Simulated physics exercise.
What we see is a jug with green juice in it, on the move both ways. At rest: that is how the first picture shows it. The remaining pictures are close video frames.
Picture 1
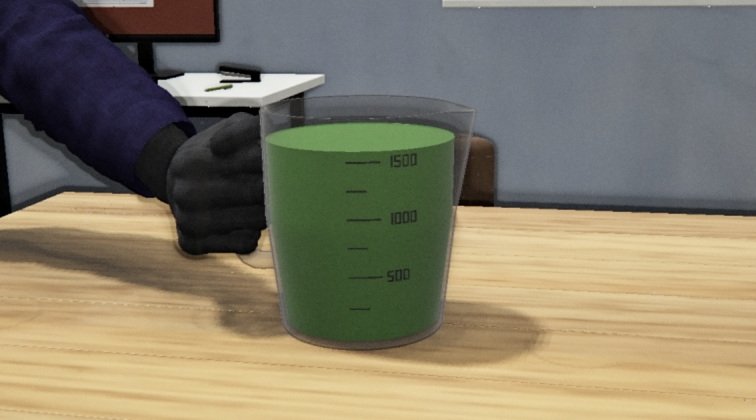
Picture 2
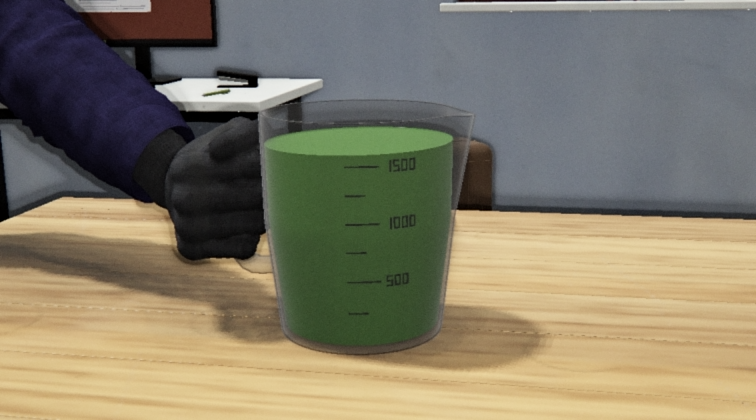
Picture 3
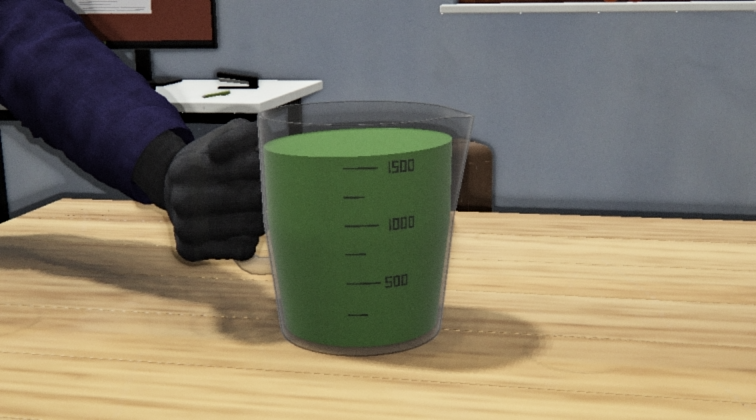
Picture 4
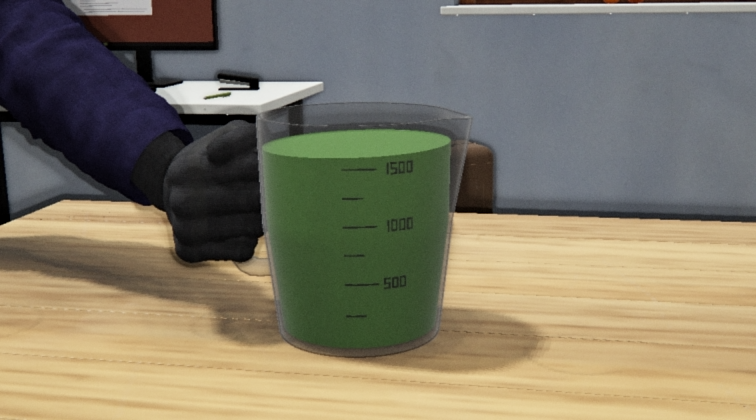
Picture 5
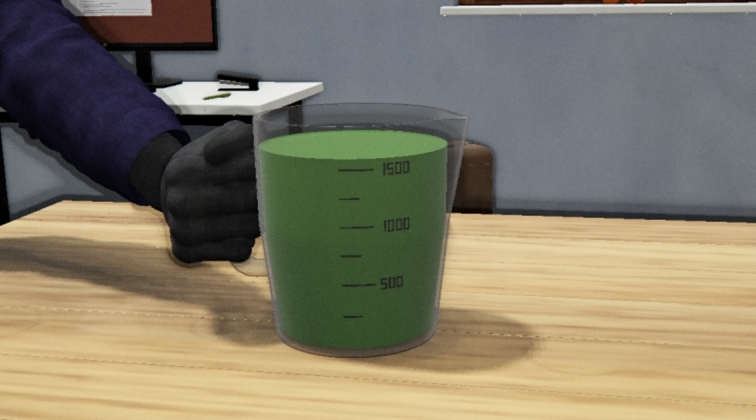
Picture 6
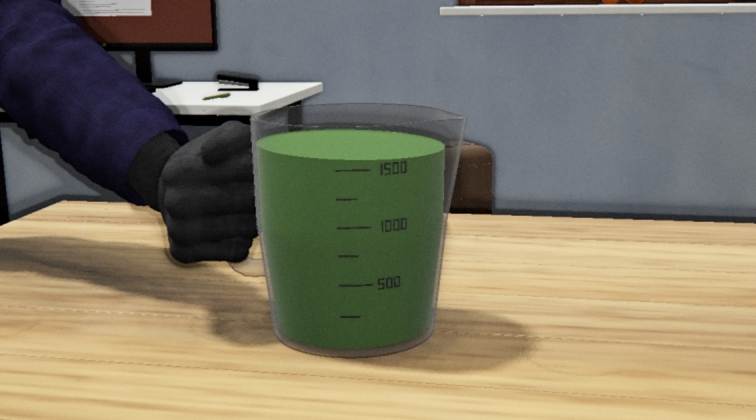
Black-gloved hand holding a clear measuring jug nearly full of green liquid on a wooden table, the jug shifting very slightly left.
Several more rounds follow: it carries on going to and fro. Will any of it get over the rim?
No. Most likely there will be nothing on the outside.
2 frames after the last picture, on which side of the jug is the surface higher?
The left edge.
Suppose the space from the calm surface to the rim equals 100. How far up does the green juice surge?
It gets up to some 20 per cent.
Next, the highest wave so far stays far below the rim.
Finally, the highest wave so far stays far below the rim; nothing has left it.
